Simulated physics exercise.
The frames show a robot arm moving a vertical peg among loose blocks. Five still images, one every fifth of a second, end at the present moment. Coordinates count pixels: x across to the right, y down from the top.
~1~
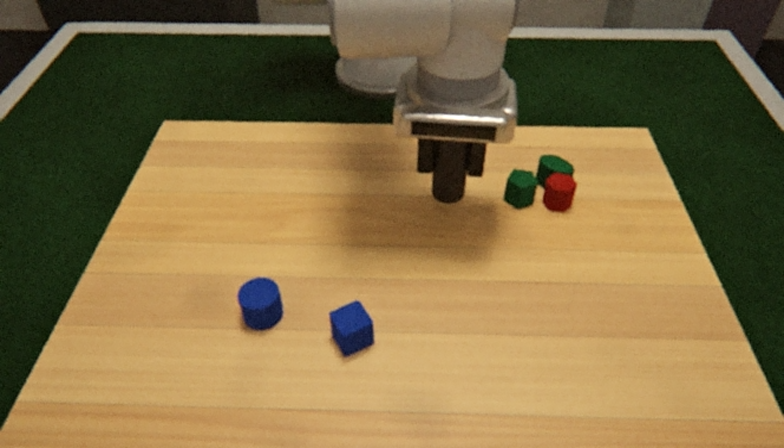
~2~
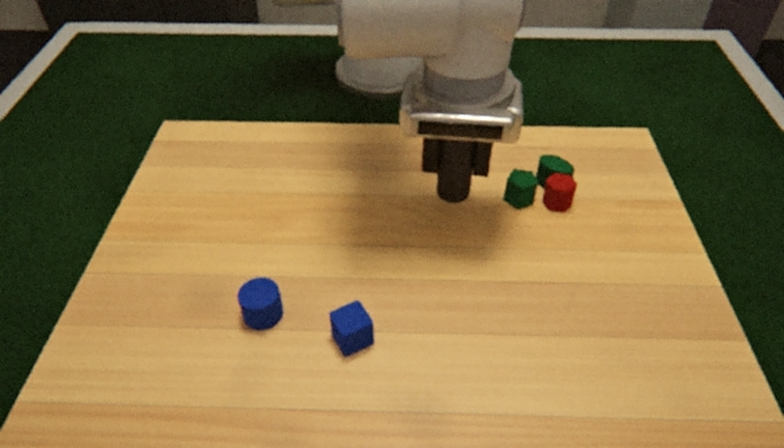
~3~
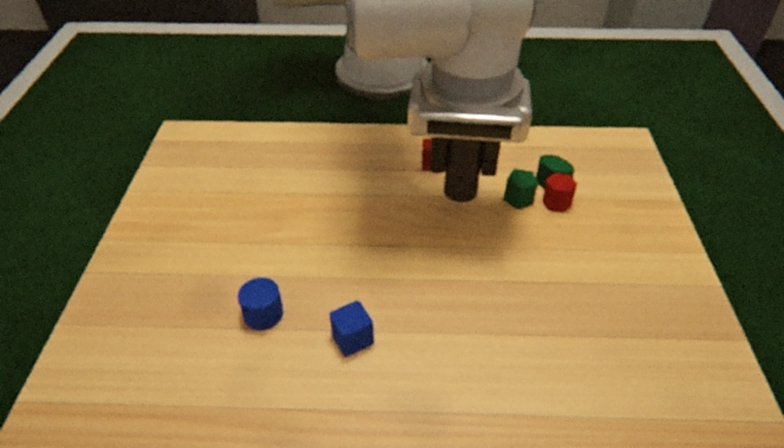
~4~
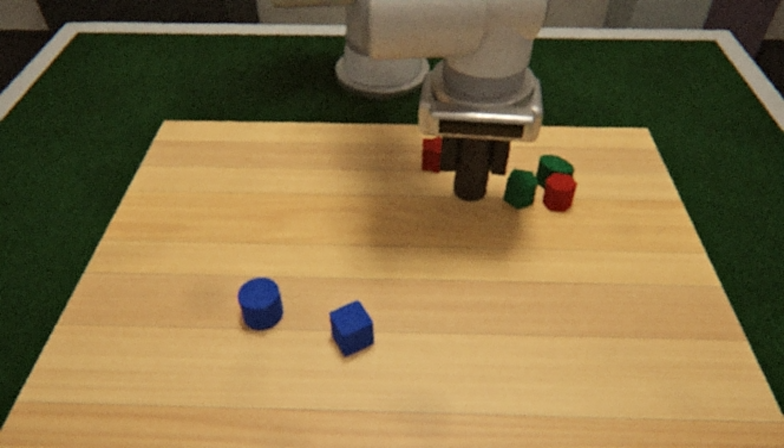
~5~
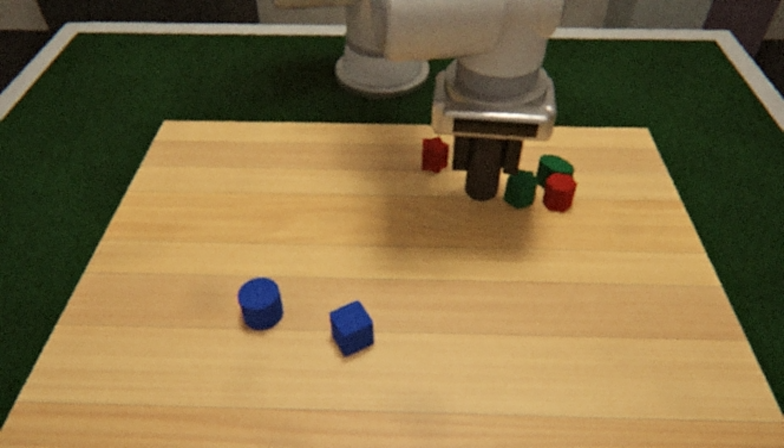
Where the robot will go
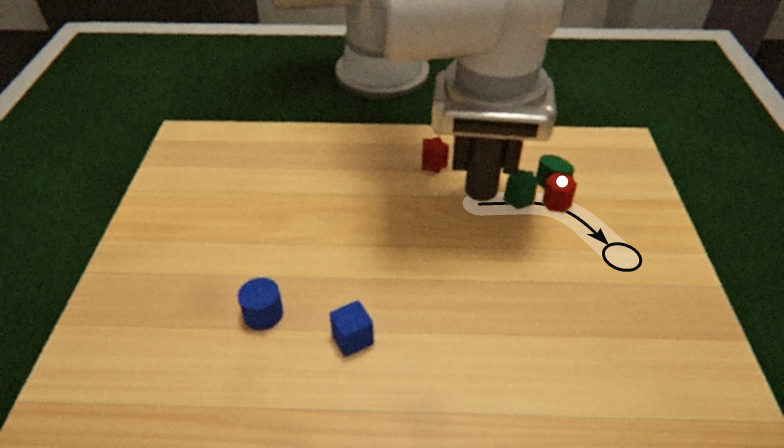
The robot arm slid its dark upright peg a short way right toward the green and red blocks, uncovering another red block behind it, while the two blue blocks in front stayed still.
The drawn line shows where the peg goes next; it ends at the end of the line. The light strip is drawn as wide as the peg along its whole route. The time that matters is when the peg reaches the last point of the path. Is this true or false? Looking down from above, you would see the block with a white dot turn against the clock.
The statement is incorrect.
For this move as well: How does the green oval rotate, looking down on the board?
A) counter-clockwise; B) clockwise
Choice A: Counter-clockwise.
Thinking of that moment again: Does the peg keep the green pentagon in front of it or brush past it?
In the end it is beside or behind the peg.
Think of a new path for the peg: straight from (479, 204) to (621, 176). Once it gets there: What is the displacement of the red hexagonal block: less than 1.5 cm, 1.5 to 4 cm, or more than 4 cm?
Travels 1.5 to 4 cm.
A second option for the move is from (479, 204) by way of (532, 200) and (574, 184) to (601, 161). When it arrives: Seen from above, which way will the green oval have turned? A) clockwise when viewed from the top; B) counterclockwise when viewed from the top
It's B.
The drawn path runs from (479, 204) by way of (532, 203) and (582, 221) to (622, 257); the dot is on the red hexagonal block.
The first path, step by step. One third of the way, peg (537, 191); green pentagon (560, 170); green oval (569, 156), turned 30° anticlockwise; red hexagonal block (588, 182), turned 40° clockwise.
Two thirds of the way, peg (586, 209); green pentagon (572, 169), turned 15° anticlockwise; green oval (572, 153), turned 50° anticlockwise; red hexagonal block (603, 183), turned 30° clockwise.
At the end, peg (627, 244); red star block not moved; green pentagon (572, 169), turned 15° anticlockwise; green oval (572, 153), turned 50° anticlockwise; red hexagonal block (603, 183), turned 30° clockwise.
